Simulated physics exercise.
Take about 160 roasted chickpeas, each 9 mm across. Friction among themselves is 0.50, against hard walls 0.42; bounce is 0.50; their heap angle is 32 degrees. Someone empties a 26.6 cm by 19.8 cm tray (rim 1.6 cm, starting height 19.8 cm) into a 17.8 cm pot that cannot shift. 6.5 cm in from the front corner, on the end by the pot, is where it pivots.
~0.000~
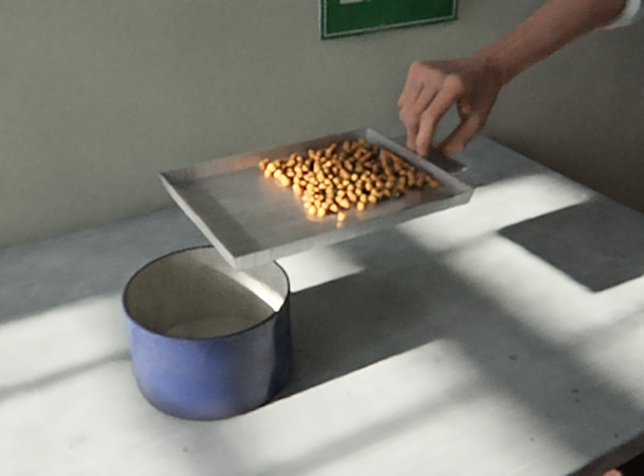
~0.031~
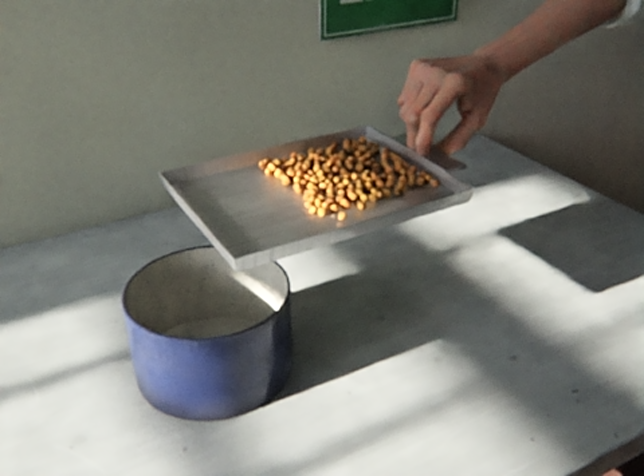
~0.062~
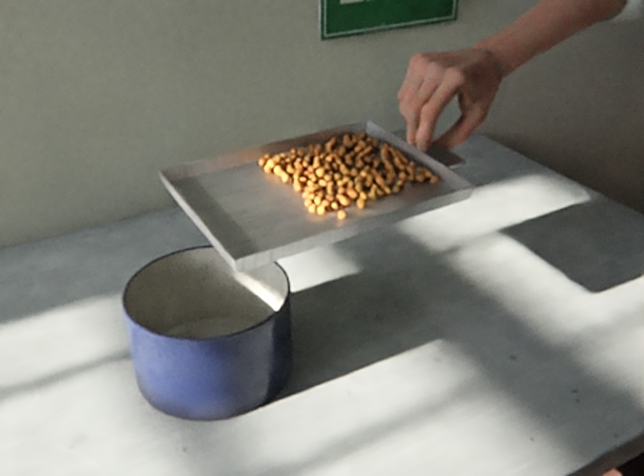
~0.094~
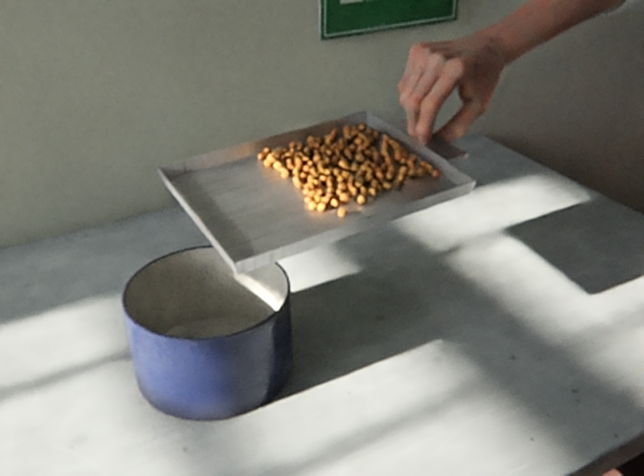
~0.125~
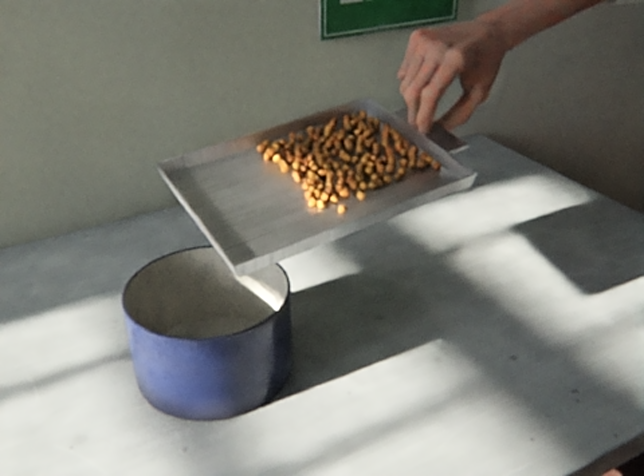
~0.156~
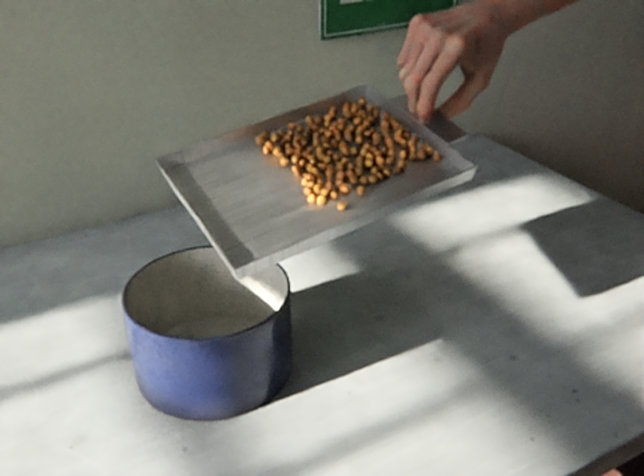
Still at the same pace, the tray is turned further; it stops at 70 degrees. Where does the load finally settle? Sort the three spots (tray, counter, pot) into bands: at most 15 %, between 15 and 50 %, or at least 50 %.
Tray: 15 to 50 %; counter: 50 % or more; pot: Up to 15 %.
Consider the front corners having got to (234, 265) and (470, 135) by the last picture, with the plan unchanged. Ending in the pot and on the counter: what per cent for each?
Per cent by place - pot 5, counter 80.
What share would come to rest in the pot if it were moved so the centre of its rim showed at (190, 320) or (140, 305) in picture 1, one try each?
First try about 35 per cent, second try about 0 per cent.
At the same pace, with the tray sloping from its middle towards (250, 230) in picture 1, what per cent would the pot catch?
That would be close to 10 per cent.
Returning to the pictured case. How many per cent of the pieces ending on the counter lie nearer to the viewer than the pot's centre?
About 100 percent of the spill.
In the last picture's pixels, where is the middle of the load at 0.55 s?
The load's centre is near (294, 207) at that time.
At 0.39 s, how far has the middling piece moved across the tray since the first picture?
3 cm.
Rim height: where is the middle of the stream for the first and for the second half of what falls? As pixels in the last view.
It passes about (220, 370) first and (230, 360) afterwards.
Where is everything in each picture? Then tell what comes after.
The first frame shows tray tilt 0 degrees, front corners at (236, 256) and (470, 189); middle of the pieces at (344, 173); pot at (207, 288).
The second frame shows tray tilt 1 degrees, front corners at (236, 256) and (470, 188); middle of the pieces at (344, 172).
The third frame shows tray tilt 2 degrees, front corners at (236, 258) and (471, 185); middle of the pieces at (344, 168).
The fourth frame shows tray tilt 5 degrees, front corners at (236, 260) and (471, 180), lowest corner left front; middle of the pieces at (344, 162).
The fifth frame shows tray tilt 8 degrees, front corners at (236, 263) and (472, 173), lowest corner left front; middle of the pieces at (344, 154).
The sixth frame shows tray tilt 12 degrees, front corners at (236, 266) and (473, 165), lowest corner left front; middle of the pieces at (344, 146); pot at (207, 288). The tray's pace is about 125 degrees a second.
After 0.39 s, tilt 41 degrees; the tray holds 100 %, the pot 0 %.
Then, at 0.55 s, tilt 61 degrees; the tray holds 100 %, the pot 0 %.
Then, at 0.83 s, tilt 70 degrees; the tray holds 35 %, the pot 0 %.
At rest (1.7 s), tray 25 %, counter 75 %, pot 0 %.
